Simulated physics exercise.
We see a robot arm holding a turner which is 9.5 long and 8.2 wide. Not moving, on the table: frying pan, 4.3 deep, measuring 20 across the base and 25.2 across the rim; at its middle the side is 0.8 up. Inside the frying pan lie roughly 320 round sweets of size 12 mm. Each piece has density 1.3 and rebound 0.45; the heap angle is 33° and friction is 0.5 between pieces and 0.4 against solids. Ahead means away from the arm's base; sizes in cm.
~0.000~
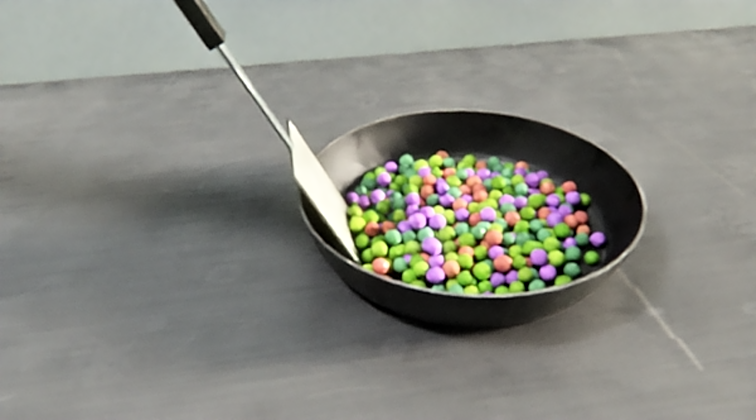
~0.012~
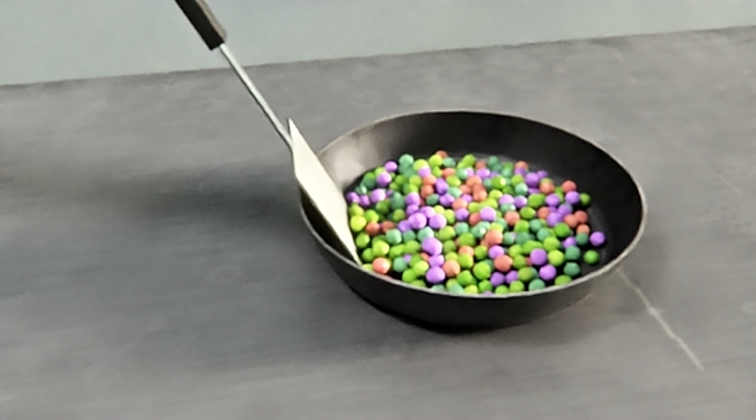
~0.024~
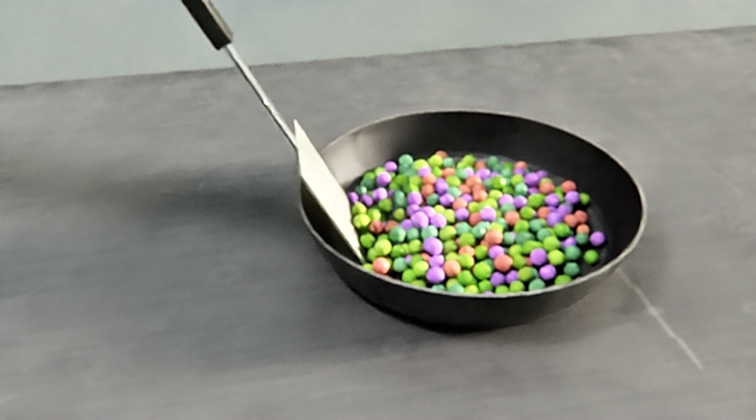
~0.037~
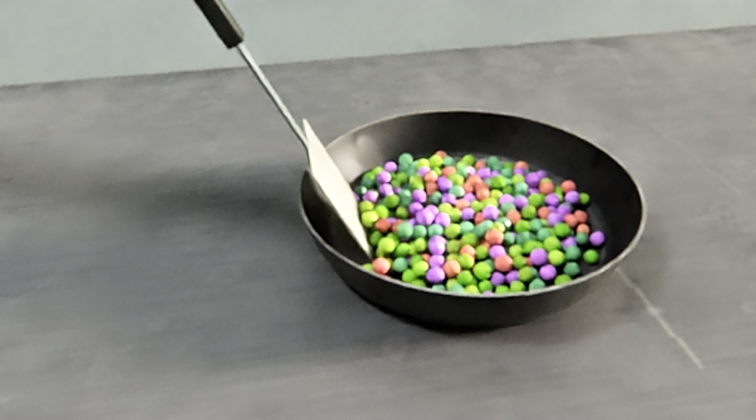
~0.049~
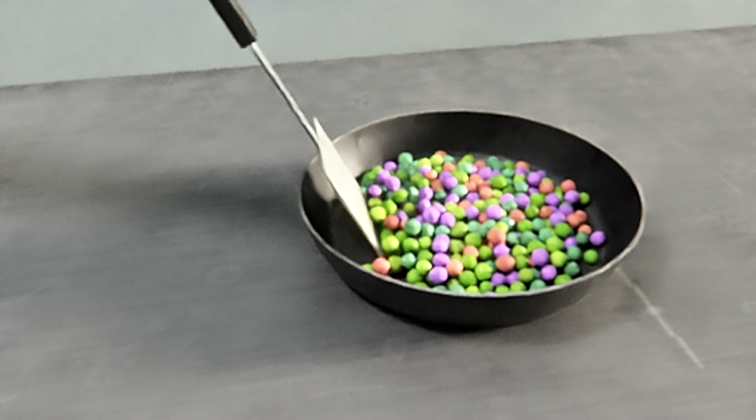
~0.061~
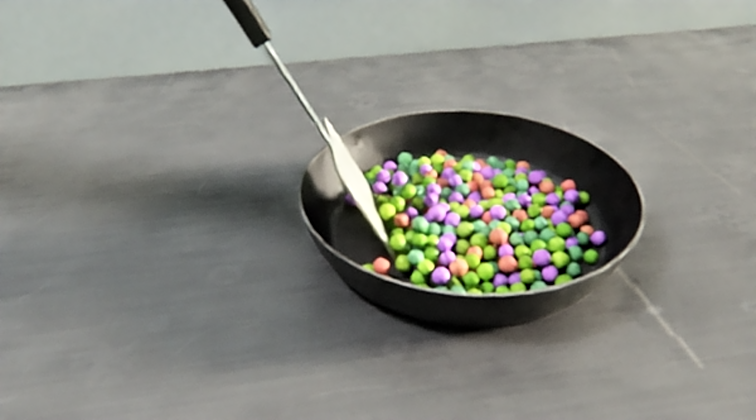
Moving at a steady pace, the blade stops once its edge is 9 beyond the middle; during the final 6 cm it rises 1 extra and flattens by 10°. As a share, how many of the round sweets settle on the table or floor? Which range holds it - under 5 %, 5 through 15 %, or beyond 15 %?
The range 5 through 15 % holds it.
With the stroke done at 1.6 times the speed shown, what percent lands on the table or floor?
20 %.
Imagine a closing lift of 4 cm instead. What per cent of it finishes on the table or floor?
10 per cent.
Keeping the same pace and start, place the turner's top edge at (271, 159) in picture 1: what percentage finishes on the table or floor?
Near 5 in a hundred.
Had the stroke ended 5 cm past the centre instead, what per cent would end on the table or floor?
In that case some 0 per cent.
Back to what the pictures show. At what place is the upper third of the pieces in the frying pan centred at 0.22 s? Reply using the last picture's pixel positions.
I'd put it close to (545, 189).
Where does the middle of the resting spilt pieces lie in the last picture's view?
My best guess is near (658, 188).
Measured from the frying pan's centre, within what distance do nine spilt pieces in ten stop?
Radial distance: Approx. 25 cm.
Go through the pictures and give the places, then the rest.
The first picture shows turner top edge at (291, 146), sloping 64°; upper third of the load around (465, 215), from x 350 to 600, top at y 160; 317 in the frying pan.
The second picture shows turner top edge at (292, 146), sloping 64°; upper third of the load around (465, 215), from x 350 to 600, top at y 160.
The third picture shows turner top edge at (297, 146), sloping 64°; upper third of the load around (464, 215), from x 350 to 600, top at y 160.
The fourth picture shows turner top edge at (307, 145), sloping 64°; upper third of the load around (456, 213), from x 350 to 600, top at y 160.
The fifth picture shows turner top edge at (318, 144), sloping 64°; upper third of the load around (458, 212), from x 350 to 600, top at y 160.
The sixth picture shows turner top edge at (330, 143), sloping 64°; upper third of the load around (463, 211), from x 350 to 600, top at y 155; 317 in the frying pan.
By 0.14 s, sloping 64°, highest piece 5 above the table; 317 in the frying pan.
By 0.22 s, sloping 61°, highest piece 5 above the table; 317 in the frying pan.
By 0.47 s, sloping 54°, highest piece 5 above the table; 294 in the frying pan, 22 on the table or floor, 1 on the blade or in flight.
By 1.52 s, sloping 54°, highest piece 5 above the table; 293 in the frying pan, 24 on the table or floor.
Final count, 293 in the frying pan, 24 on the table or floor. That is 8 % on the table or floor.
